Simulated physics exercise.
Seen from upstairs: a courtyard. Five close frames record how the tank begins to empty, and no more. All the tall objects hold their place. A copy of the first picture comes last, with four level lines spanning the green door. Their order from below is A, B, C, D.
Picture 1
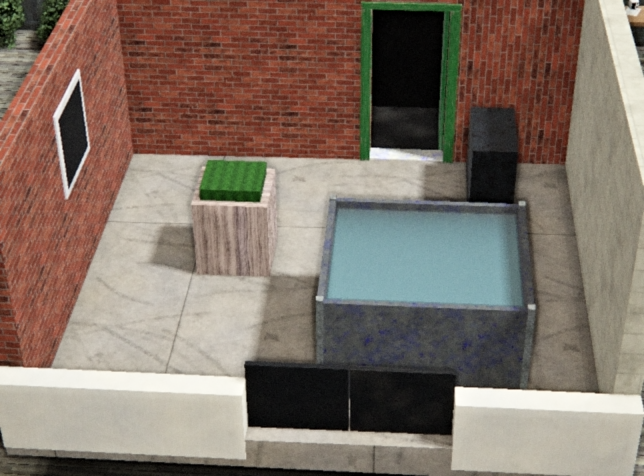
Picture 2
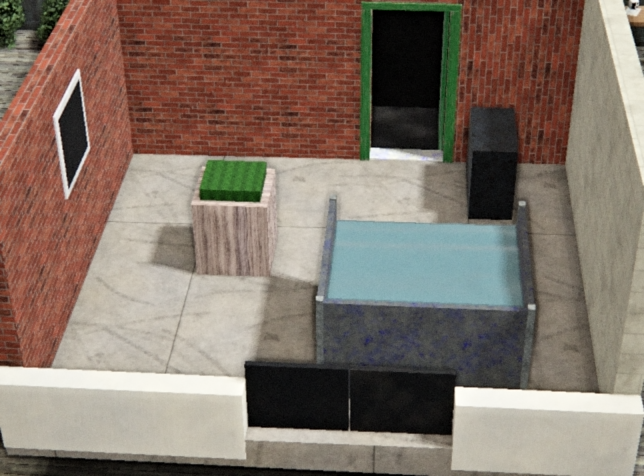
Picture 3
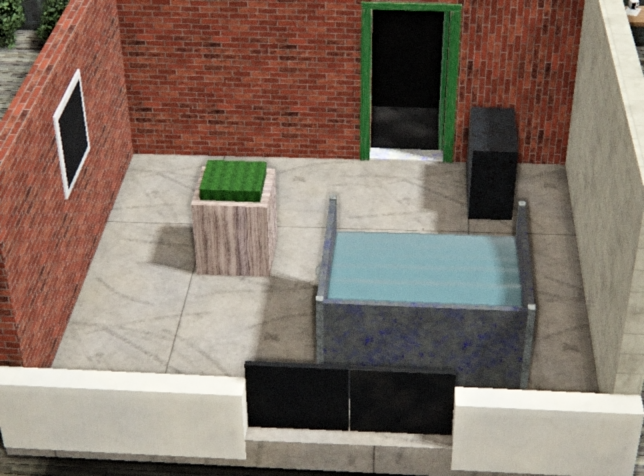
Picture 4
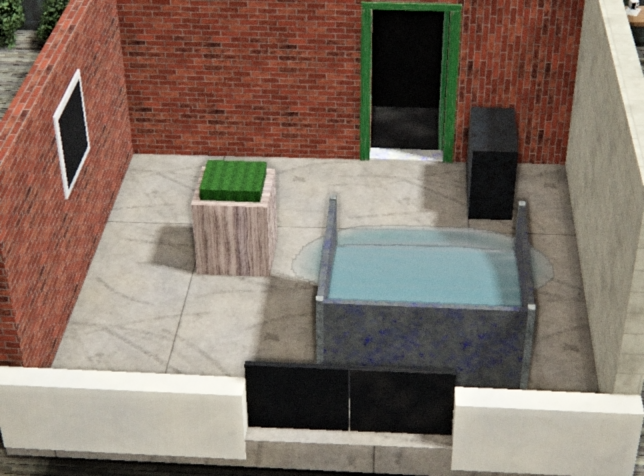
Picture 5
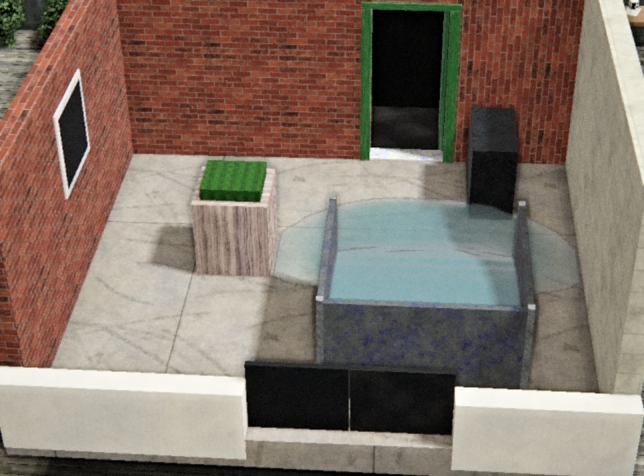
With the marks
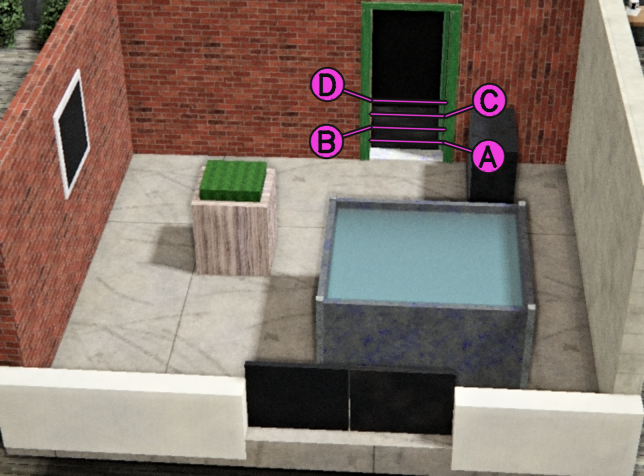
Brick-walled courtyard where a dark tank's far side opens and water pours out, spreading across the pale floor behind and beside it.
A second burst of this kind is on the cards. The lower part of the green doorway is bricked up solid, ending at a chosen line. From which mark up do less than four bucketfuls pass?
I would pick height C.
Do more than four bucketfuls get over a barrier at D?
No.
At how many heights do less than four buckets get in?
Two.
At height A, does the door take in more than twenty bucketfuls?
Yes, clearly.
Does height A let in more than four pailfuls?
Yes.
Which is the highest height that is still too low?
The answer is B.
On the marked copy, A at (407, 141); B at (407, 128); C at (408, 115); D at (408, 101); from the bottom up A, B, C, D.
For height A, dozens of bucketfuls pour in.
For height B, about 10 bucketfuls get in.
For height C, a splash gets over, under a bucket.
For height D, nothing gets over.
